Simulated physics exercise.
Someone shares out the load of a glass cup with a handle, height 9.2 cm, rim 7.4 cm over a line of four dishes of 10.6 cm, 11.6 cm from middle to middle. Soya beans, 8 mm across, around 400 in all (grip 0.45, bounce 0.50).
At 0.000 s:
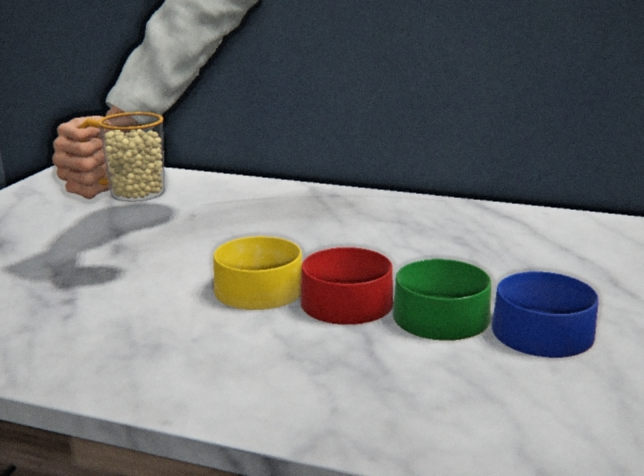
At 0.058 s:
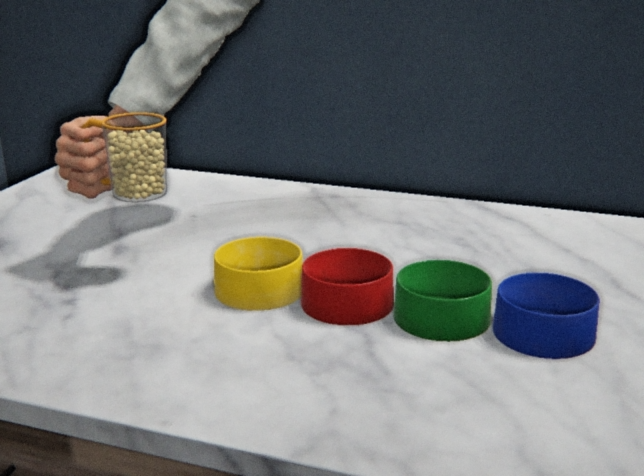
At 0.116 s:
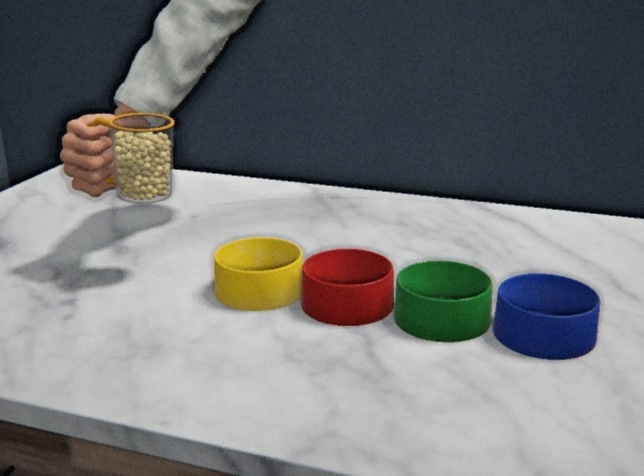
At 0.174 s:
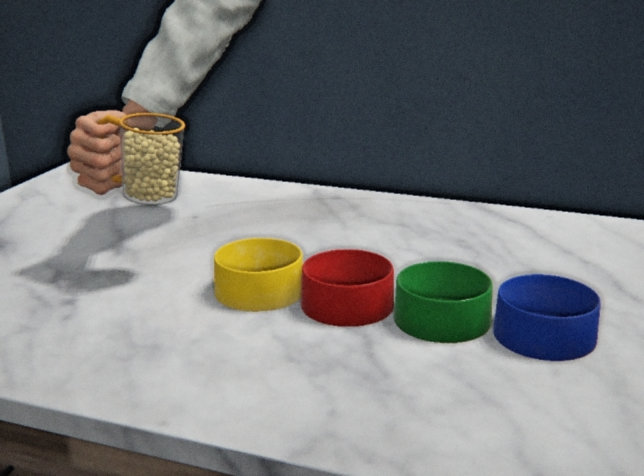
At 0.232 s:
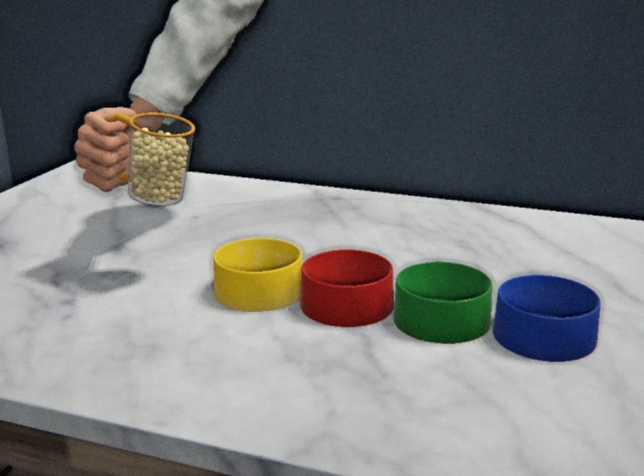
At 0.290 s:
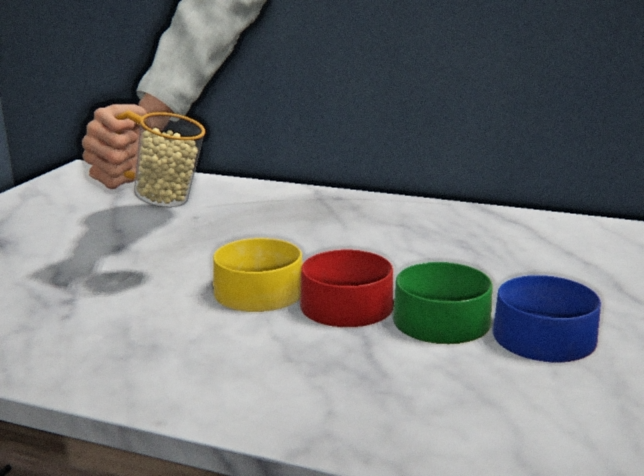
A white marble tabletop with grey veins stands before a dark blue-grey wall, seen from slightly above at an angle. Yellow, red, green and blue round dishes sit in a row from the centre to the right, while at the upper left a hand in a pale sleeve holds a clear, orange-rimmed cup of cream-coloured beans. The hand moves the cup a short way right, gradually tilting it slightly rightward, while the view stays practically still.
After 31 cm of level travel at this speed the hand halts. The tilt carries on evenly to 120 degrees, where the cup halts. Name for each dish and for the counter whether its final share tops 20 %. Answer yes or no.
Red no, blue no, green yes, yellow no, counter no.
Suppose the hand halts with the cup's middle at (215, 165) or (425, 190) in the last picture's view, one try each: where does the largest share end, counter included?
Most goes to: Yellow; green.
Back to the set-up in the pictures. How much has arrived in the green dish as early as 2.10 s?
Near 95 per cent so far.
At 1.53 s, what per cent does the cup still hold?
About 95 per cent.
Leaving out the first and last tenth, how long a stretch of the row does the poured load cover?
Some 6 cm.
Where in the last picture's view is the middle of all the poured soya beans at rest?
Around (443, 304).
After 1.04 s, tilt 64 degrees; cup holds 100 %.
After 1.53 s, tilt 96 degrees; cup holds 95 %, green 5 %.
Then, at 2.10 s, tilt 120 degrees; cup holds 0 %, green 95 %.
By 2.6 s all is still; red 0 %, blue 0 %, green 100 %, yellow 0 %, counter 0 %.
